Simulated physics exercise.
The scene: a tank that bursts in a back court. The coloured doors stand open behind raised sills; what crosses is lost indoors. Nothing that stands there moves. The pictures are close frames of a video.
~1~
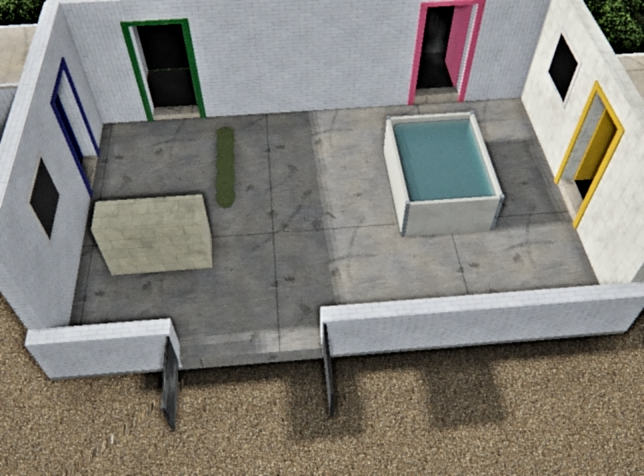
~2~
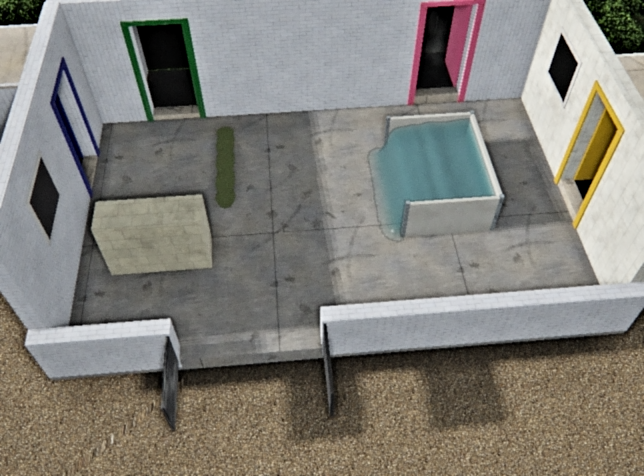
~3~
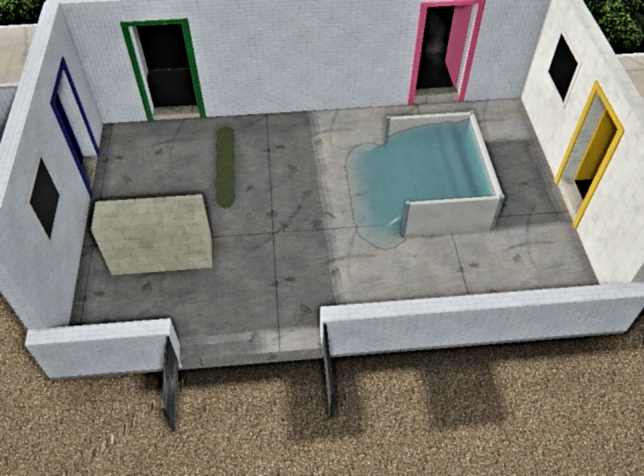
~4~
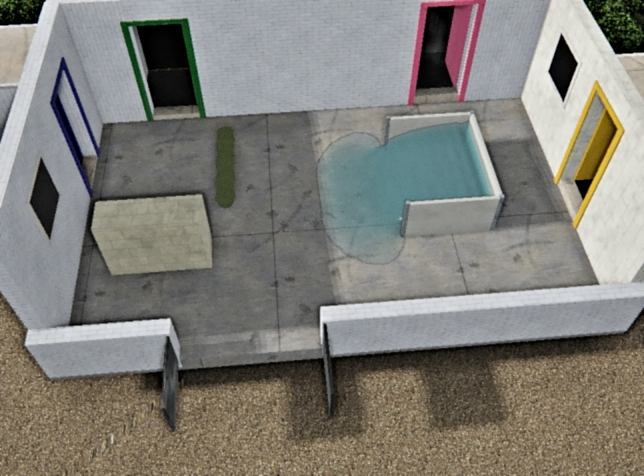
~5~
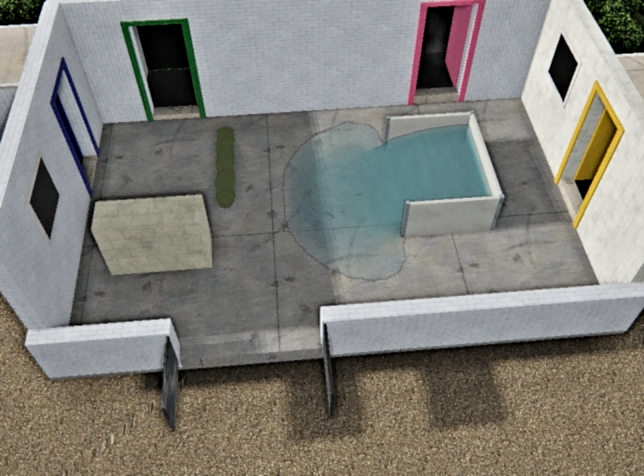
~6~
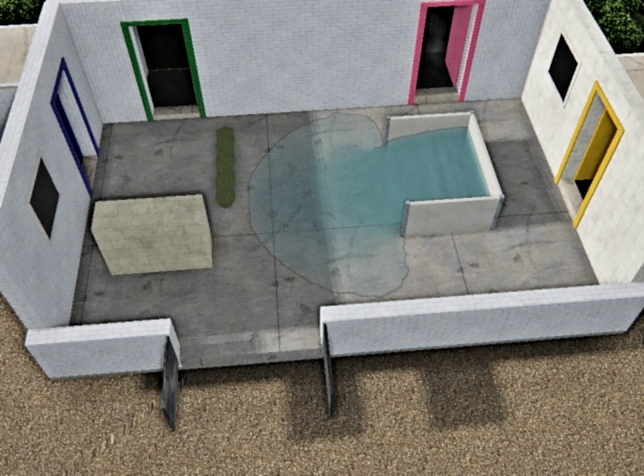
At the start, a full, pale-walled tank sits still on the right side of a walled court with coloured doorways. Its left side opens and water pours out onto the grey floor, then spreads leftward in a widening, rounded sheet that nears the green strip.
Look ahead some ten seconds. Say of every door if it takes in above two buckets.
One by one: The yellow door stays under that; the pink door stays under that; the green door stays under that; the blue door takes more than that.
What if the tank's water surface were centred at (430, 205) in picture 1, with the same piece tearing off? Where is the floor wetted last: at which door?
The yellow-painted one.
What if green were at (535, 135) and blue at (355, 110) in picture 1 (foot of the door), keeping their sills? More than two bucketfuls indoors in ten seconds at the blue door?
The blue one holds.
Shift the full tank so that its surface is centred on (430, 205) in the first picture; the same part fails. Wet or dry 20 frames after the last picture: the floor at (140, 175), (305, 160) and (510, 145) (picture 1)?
As listed: Flooded, covered, not flooded.
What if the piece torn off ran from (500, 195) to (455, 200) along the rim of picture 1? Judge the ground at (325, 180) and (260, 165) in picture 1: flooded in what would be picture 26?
In that order: Clear, not flooded.
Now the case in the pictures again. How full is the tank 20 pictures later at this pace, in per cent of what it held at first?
Close to 12 %.
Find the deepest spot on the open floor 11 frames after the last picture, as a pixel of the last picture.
Close to (85, 238).
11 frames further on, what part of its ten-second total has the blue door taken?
About 0 per cent.
A moment on, water covers 45 % of the floor; the yellow door not reached, the pink door not reached, the green door not reached, the blue door not reached.
Next, water covers 60 % of the floor; the yellow door not reached, the pink door not reached, the green door wet at the sill, nothing in, the blue door wet at the sill, nothing in.
Then, water covers 60 % of the floor; the yellow door not reached, the pink door not reached, the green door wet at the sill, nothing in, the blue door under two buckets in.
Later, water covers 70 % of the floor; the yellow door not reached, the pink door wet at the sill, nothing in, the green door wet at the sill, nothing in, the blue door over two buckets in.
In the end, water covers 90 % of the floor; the yellow door wet at the sill, nothing in, the pink door wet at the sill, nothing in, the green door wet at the sill, nothing in, the blue door over two buckets in.
